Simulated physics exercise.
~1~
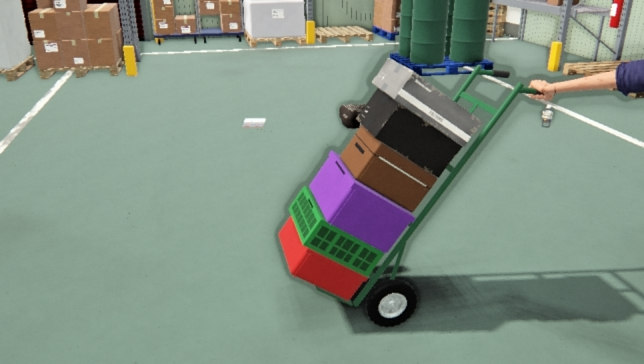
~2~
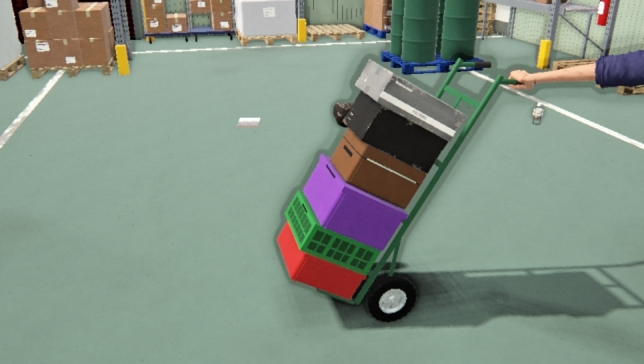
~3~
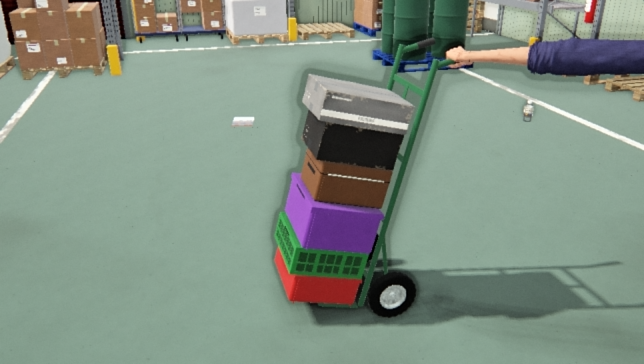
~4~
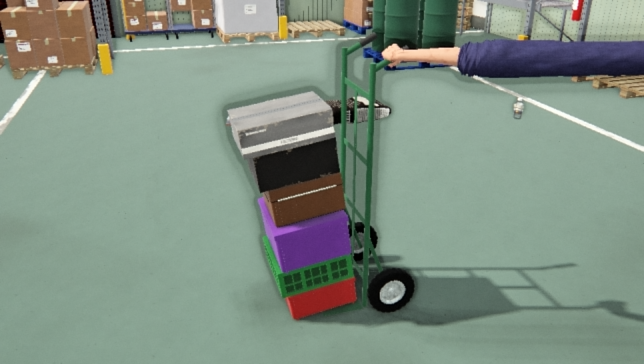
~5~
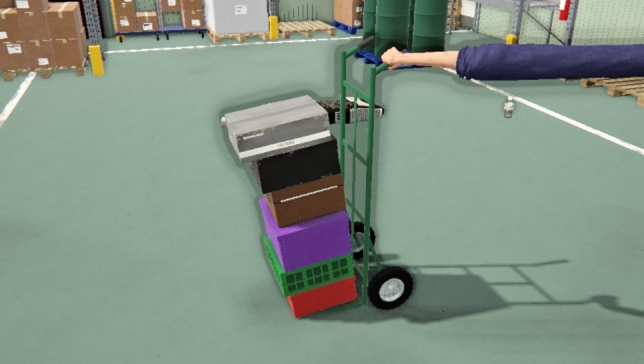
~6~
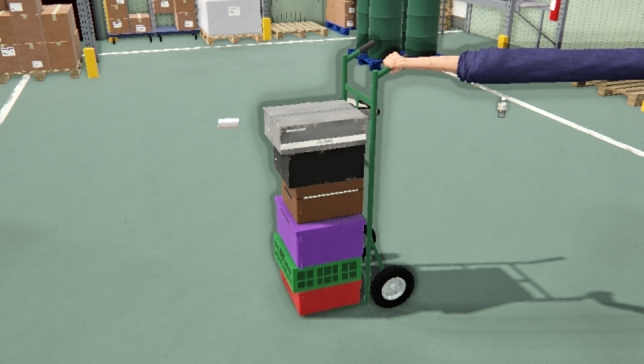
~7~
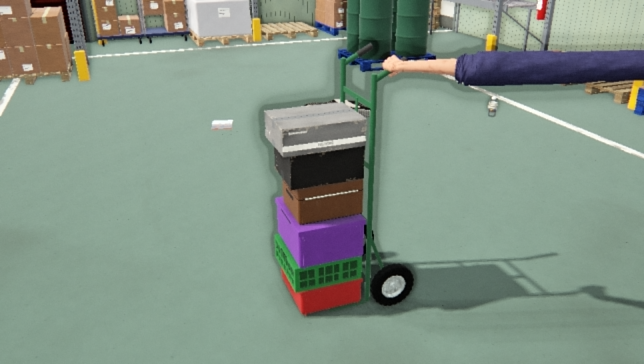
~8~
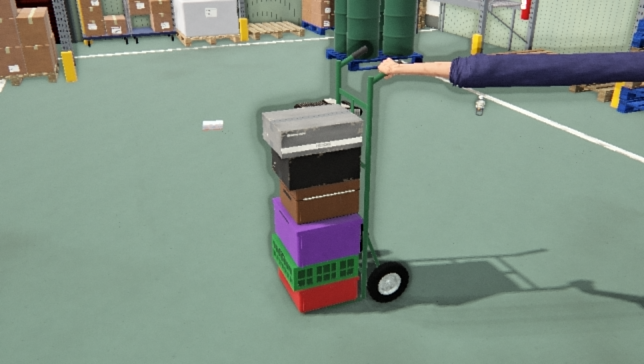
Stack of boxes and crates on a green hand truck swinging upright, tipping away from it, then settling back and standing still.
